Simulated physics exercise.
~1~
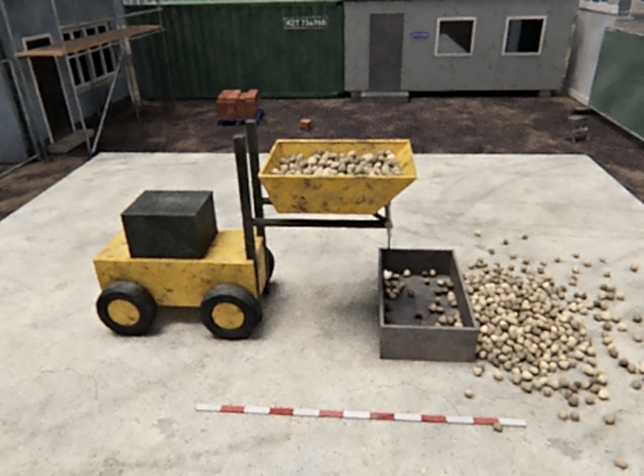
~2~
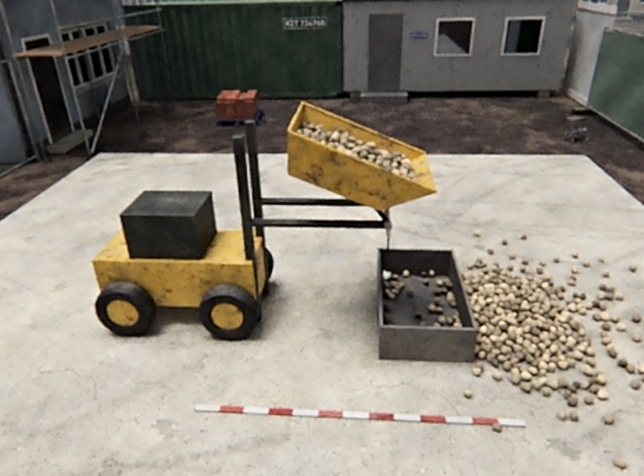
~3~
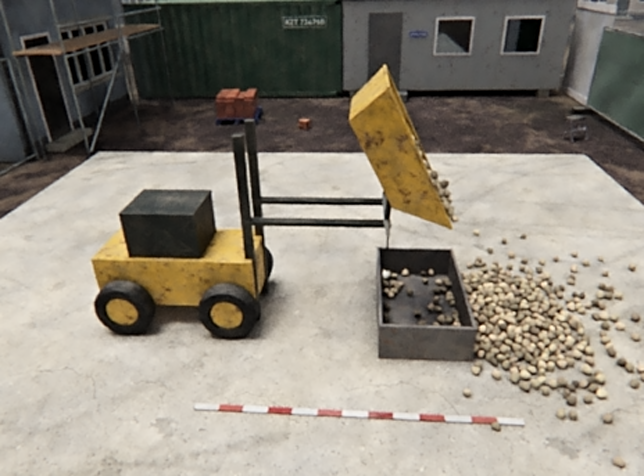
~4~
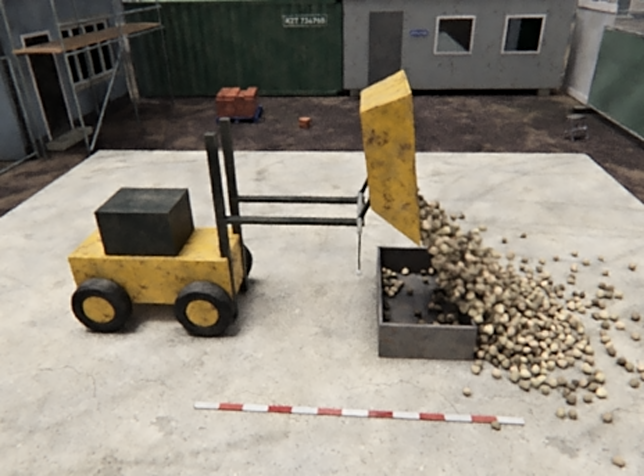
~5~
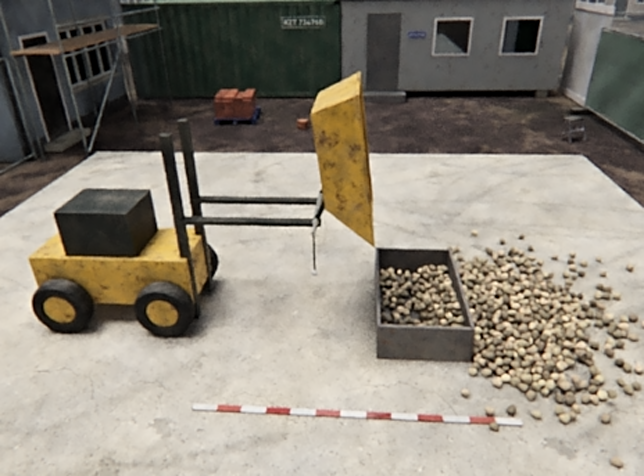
Yellow fork truck tipping a skip of stones over a dark bin, spilling many beside it, then backing left, skip empty.
